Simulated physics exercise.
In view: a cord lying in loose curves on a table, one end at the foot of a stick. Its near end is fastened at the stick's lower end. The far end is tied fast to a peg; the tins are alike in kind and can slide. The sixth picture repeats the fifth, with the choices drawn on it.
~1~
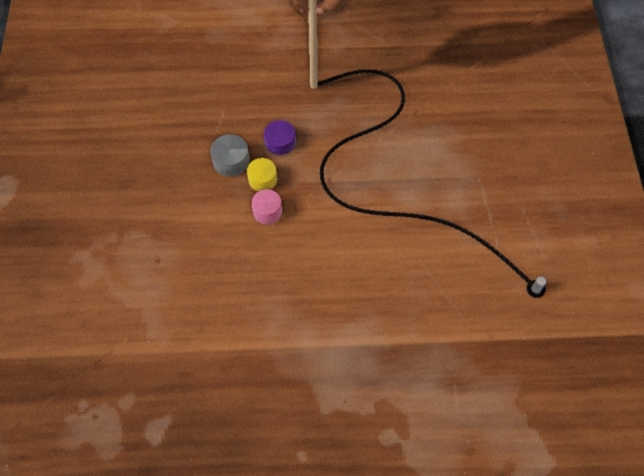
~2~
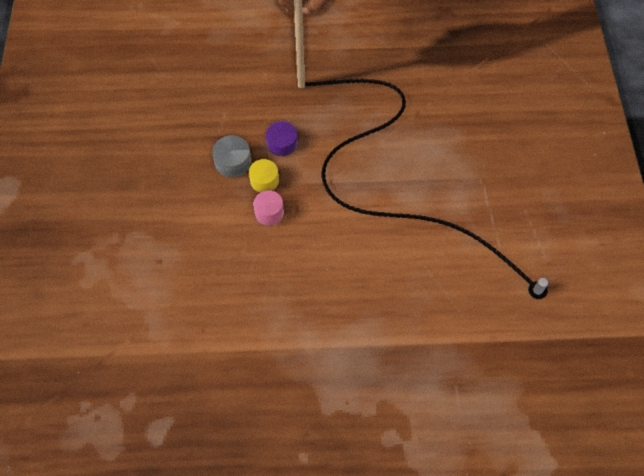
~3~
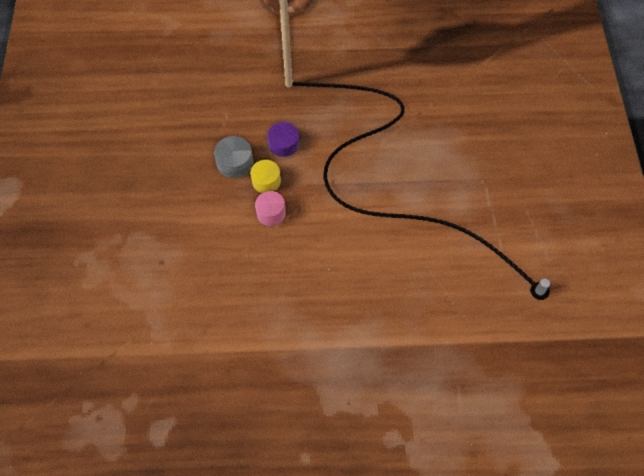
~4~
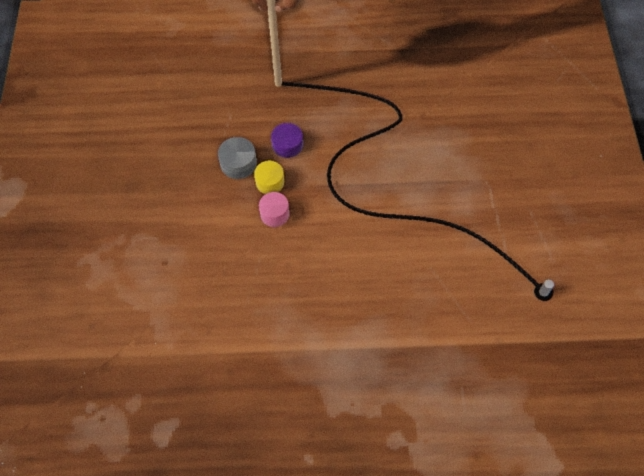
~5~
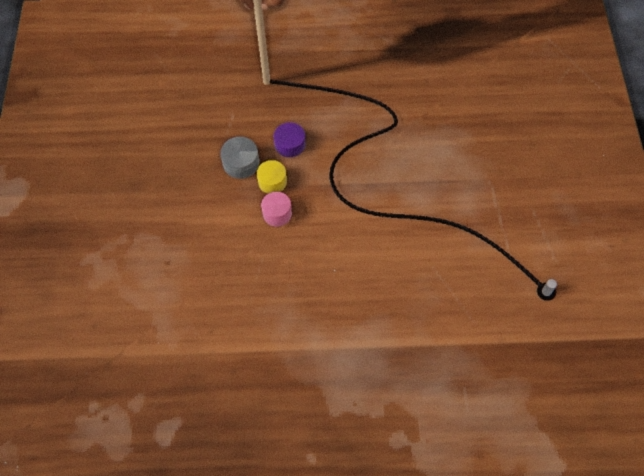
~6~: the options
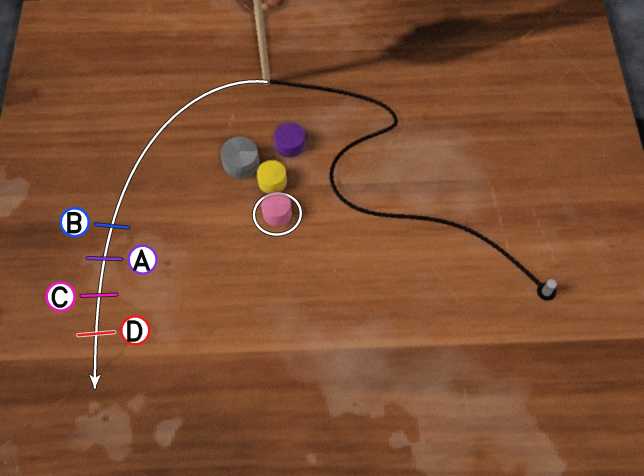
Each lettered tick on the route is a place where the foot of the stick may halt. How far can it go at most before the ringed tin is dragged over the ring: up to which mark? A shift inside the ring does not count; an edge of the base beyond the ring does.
A.
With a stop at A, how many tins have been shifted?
Three.
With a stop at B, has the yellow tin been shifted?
No.
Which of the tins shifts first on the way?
The purple one.
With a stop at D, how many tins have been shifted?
By then, four.
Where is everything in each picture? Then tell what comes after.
Grey tin (230, 155); purple tin (280, 138); peg (539, 285), in the first picture.
Peg (540, 286); yellow tin (264, 176), in the second picture.
Pink tin (271, 209); grey tin (234, 157), in the third picture.
Purple tin (287, 140); peg (546, 288), in the fourth picture.
Yellow tin (272, 177); pink tin (277, 209); grey tin (240, 158), in the fifth picture.
On the marked copy, A at (105, 259); B at (112, 226); C at (99, 295); D at (96, 334); the ring at (277, 214); the route from (267, 82) via (124, 191) to (95, 388).
Taking A. A third of the way, foot of the stick (181, 111); pink tin (277, 209).
Two thirds of the way, foot of the stick (128, 183); pink tin (277, 209).
When it is over, foot of the stick (105, 259); yellow tin (270, 186); pink tin (277, 210); grey tin (243, 170); purple tin (282, 162); the pink tin is still in its ring.
As for the rest, B is safe but short; C drags the ringed tin to (282, 229); D drags the ringed tin to (290, 244).
